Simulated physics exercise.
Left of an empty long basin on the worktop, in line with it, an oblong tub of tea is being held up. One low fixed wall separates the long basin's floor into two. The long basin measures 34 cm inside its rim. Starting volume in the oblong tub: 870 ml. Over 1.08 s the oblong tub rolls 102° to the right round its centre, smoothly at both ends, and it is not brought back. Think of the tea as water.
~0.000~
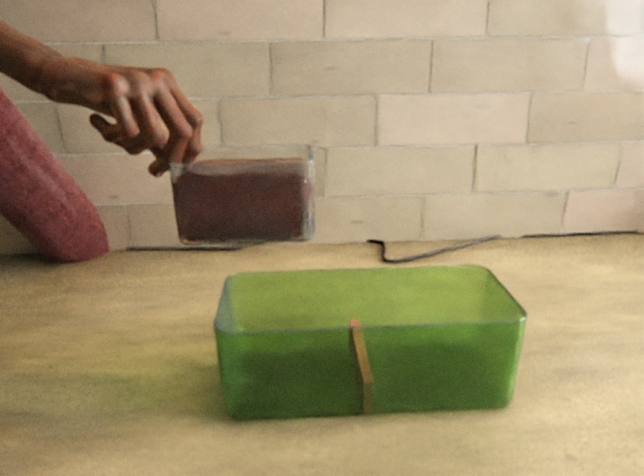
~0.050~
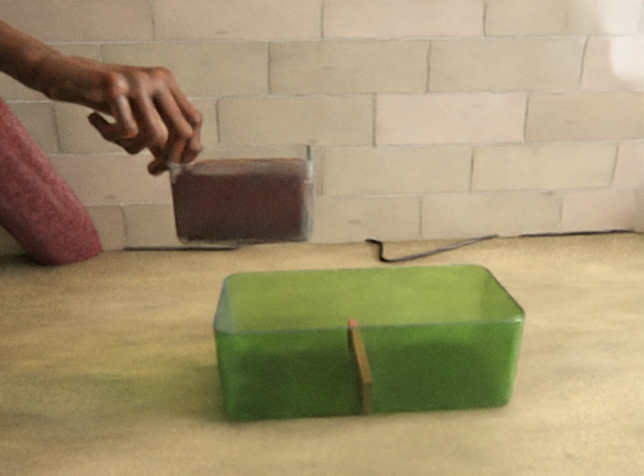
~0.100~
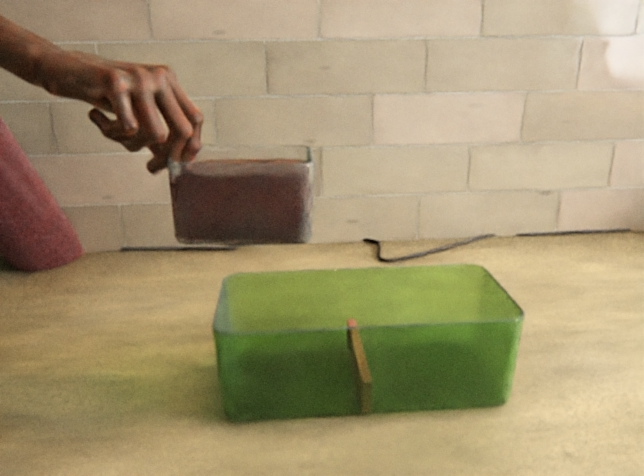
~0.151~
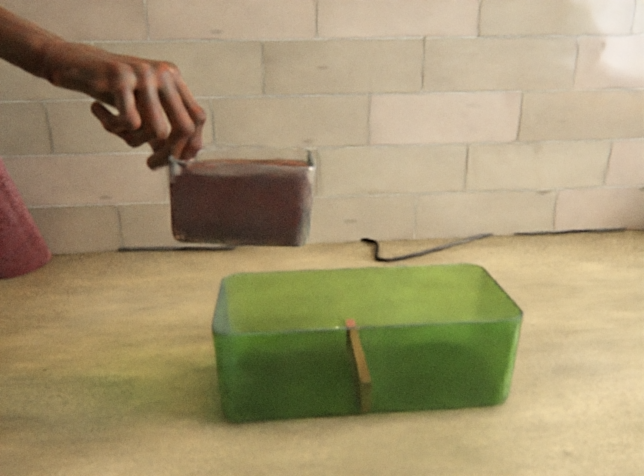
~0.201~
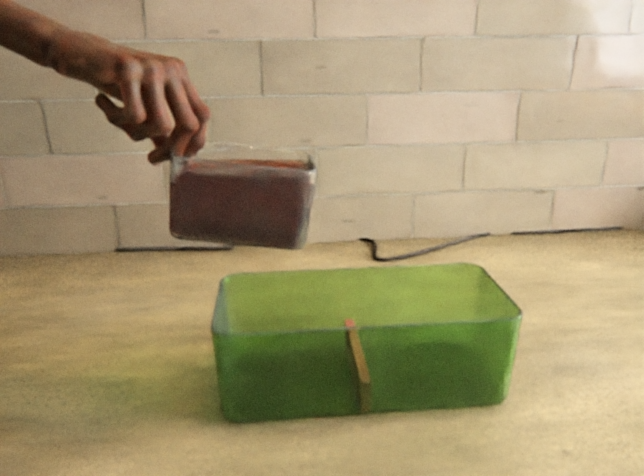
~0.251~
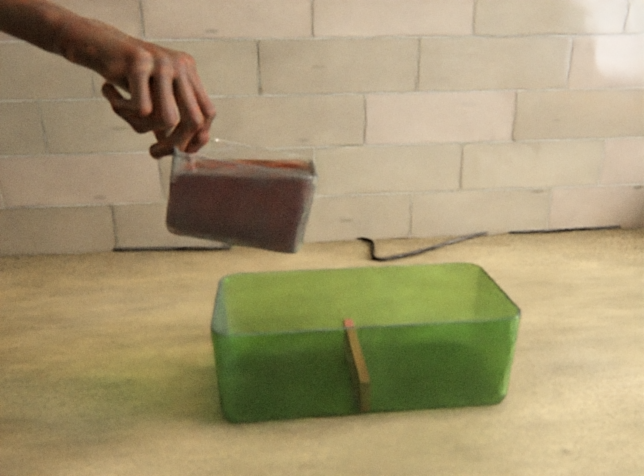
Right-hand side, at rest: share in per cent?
67 per cent.
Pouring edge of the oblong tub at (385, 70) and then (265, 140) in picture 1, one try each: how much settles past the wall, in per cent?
Around 85 per cent first, around 30 per cent next.
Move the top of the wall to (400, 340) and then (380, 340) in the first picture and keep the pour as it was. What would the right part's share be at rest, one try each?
I'd put it at about 15 per cent for the first and about 50 per cent for the second.
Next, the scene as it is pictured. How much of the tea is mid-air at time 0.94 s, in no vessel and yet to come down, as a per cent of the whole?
About 6 per cent.
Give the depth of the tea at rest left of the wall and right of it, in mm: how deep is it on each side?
Once settled, the left stands around 12 mm and the right around 26 mm.
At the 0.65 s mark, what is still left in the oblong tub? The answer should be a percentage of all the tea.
Near 56 in a hundred.
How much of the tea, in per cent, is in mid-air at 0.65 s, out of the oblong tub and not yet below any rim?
Roughly 30 %.
By 0.65 s the tilt is 67° and 56 per cent is still to pour, 1 is left of the wall and 13 right of it.
By 0.94 s the tilt is 98° and 13 per cent is still to pour, 14 is left of the wall and 67 right of it.
By 1.25 s the tilt is 102° and 2 per cent is still to pour, 29 is left of the wall and 68 right of it.
By 1.58 s the tilt is 102° and 0 per cent is still to pour, 32 is left of the wall and 67 right of it.
At rest 32 per cent lies left of the wall, 67 right of it and 0 outside.
